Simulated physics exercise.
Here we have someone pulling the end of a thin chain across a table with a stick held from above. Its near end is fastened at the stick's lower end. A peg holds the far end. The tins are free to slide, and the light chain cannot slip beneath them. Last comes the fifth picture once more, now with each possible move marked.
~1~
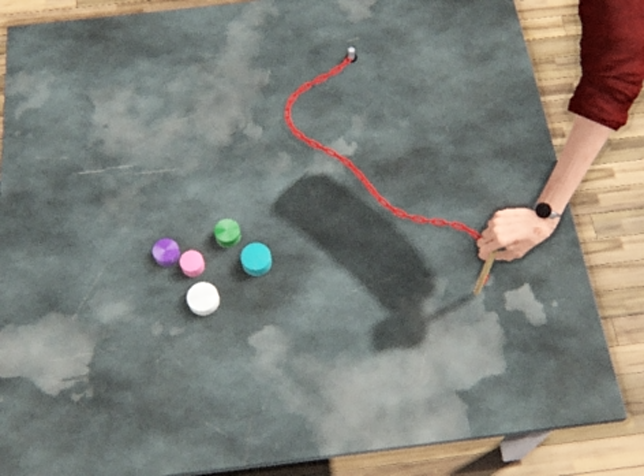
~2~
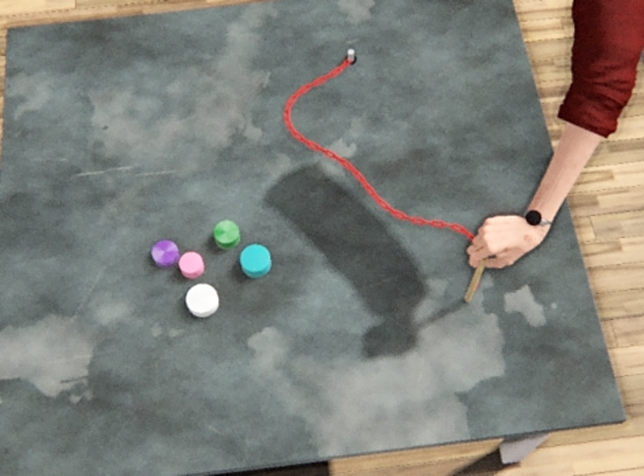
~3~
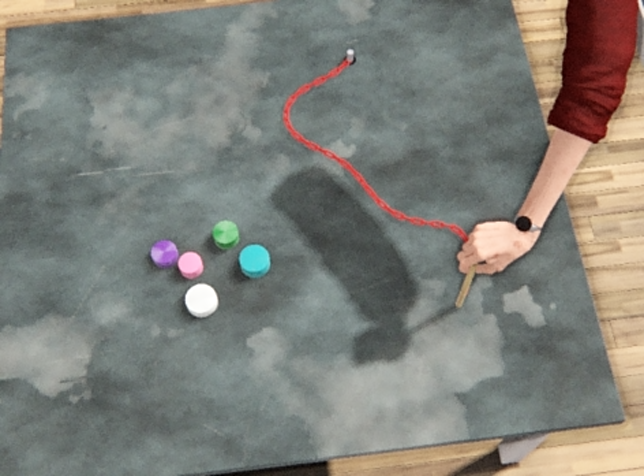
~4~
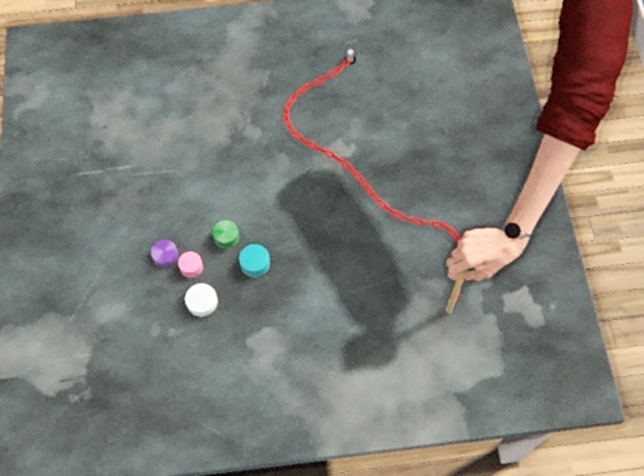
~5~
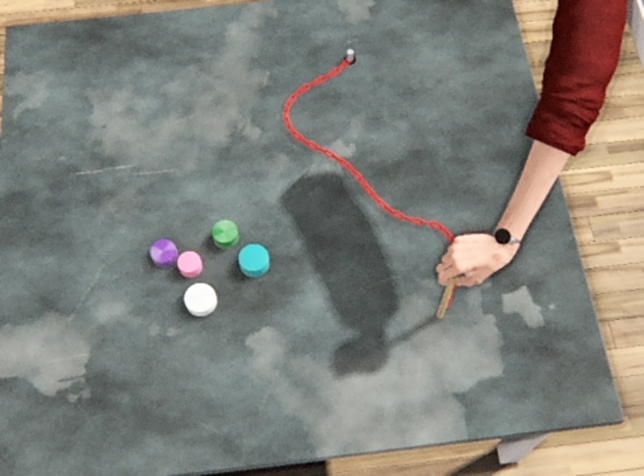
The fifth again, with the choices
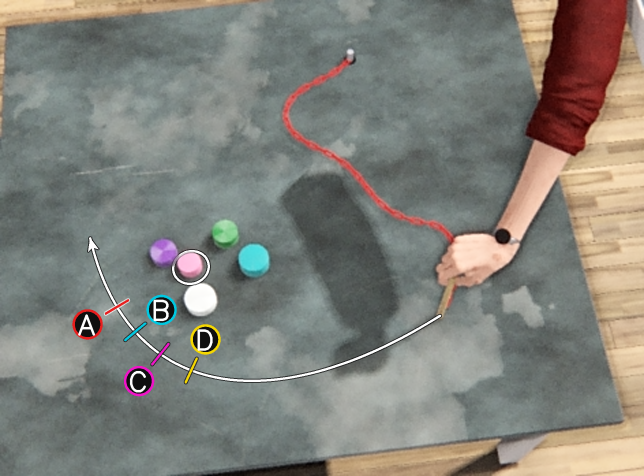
The footage shows a hand in a red sleeve holding a short stick and moving the near end of a thin red strand slightly left and downward across a dark table, while the peg and five small coloured tins stay still.
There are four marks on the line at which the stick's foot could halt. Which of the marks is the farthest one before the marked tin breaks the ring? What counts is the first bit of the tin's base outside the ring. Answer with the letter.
It can go as far as A.
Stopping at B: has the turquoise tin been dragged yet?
No.
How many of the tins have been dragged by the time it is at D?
By then, none.
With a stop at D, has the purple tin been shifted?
By then, no.
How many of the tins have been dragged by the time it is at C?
By then, none.
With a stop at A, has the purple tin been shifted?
By then, no.
On the copy, A at (117, 307); B at (135, 332); C at (160, 354); D at (191, 370); the ring at (191, 267); the route from (440, 316) via (222, 379) to (90, 238).
On A. First, foot of the stick (325, 370); pink tin (190, 265).
Then, foot of the stick (195, 372); pink tin (190, 265).
Finally, foot of the stick (117, 307); pink tin (190, 265); white tin (197, 291); turquoise tin (250, 259); the pink tin is still in its ring.
By contrast, B is safe but short; C is safe but short; D is safe but short.
